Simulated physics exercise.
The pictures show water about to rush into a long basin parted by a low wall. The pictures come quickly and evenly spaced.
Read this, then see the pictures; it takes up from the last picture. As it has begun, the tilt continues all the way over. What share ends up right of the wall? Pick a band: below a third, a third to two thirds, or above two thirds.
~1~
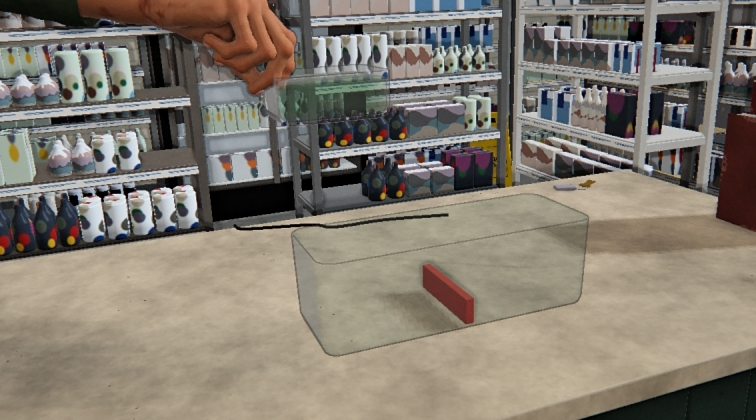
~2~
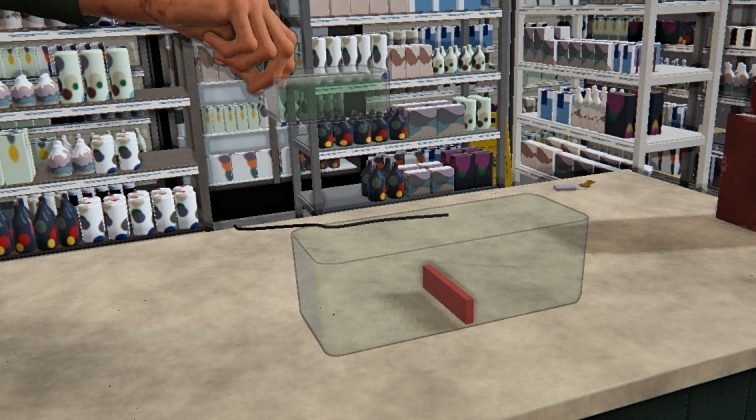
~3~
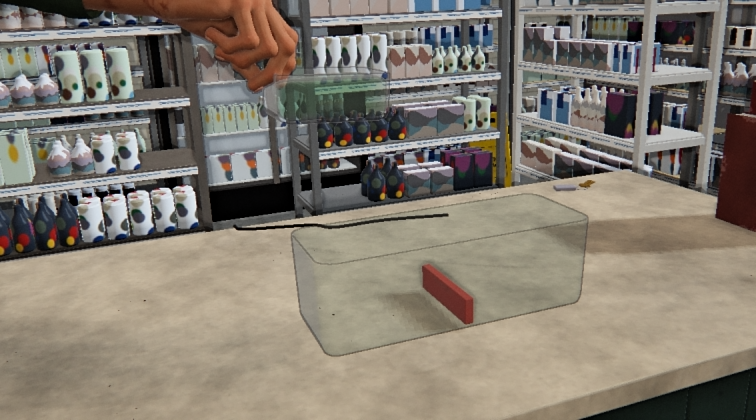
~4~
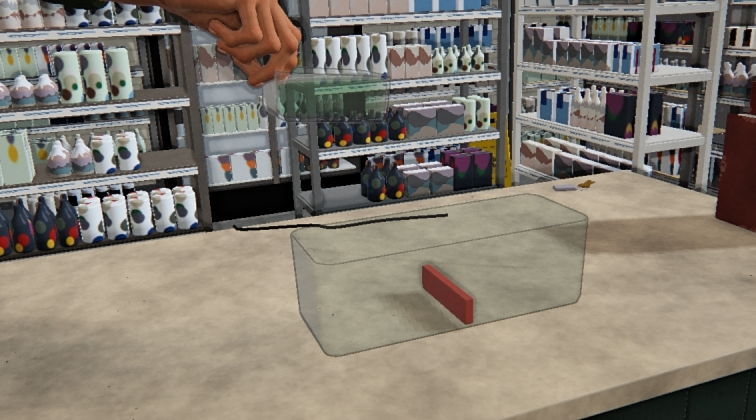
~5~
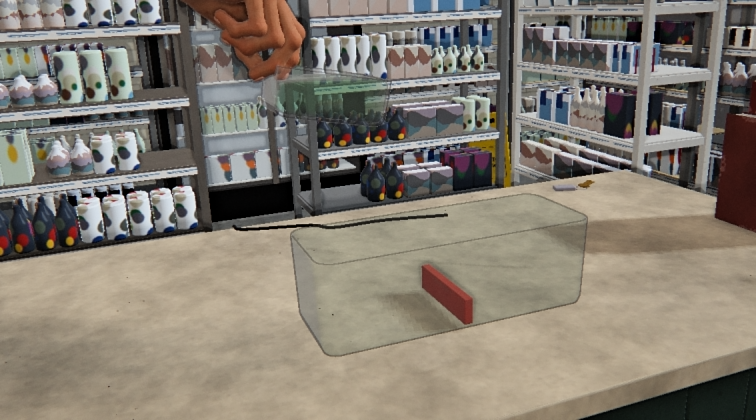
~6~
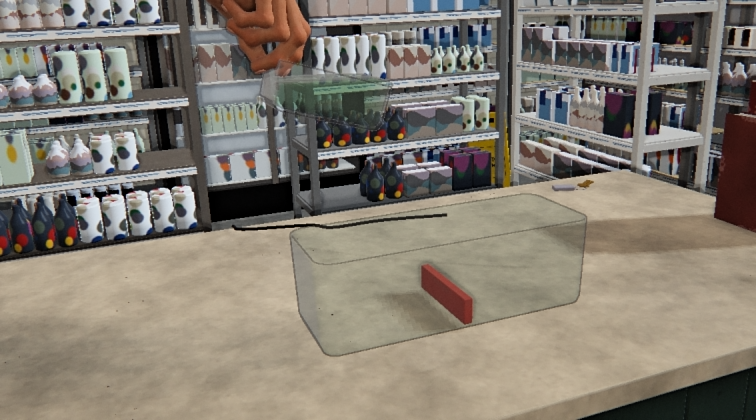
A third to two thirds.
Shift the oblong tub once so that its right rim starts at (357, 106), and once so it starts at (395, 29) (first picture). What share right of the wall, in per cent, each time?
Try one: 5 %; try two: 65 %.
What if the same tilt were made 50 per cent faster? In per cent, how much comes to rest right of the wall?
Roughly 40 percent.
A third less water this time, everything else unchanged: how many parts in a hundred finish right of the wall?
Result: Around 5 per cent.
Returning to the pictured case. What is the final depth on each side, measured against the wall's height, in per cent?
I'd put the left at about 30 and the right at about 30.
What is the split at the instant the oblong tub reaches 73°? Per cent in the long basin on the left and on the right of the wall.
20 percent or so left, 25 percent or so right.
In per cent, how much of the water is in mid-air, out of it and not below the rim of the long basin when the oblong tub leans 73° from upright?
35 %.
A moment on, the oblong tub is tipped part way and 20 per cent is still to pour, 22 is left of the wall and 23 right of it.
Next, the oblong tub is tipped right over and 2 per cent is still to pour, 50 is left of the wall and 41 right of it.
Then the oblong tub is tipped right over and 0 per cent is still to pour, 56 is left of the wall and 43 right of it.
Later the oblong tub is tipped right over and 0 per cent is still to pour, 56 is left of the wall and 43 right of it.
At rest 56 per cent lies left of the wall, 43 right of it and 2 outside.
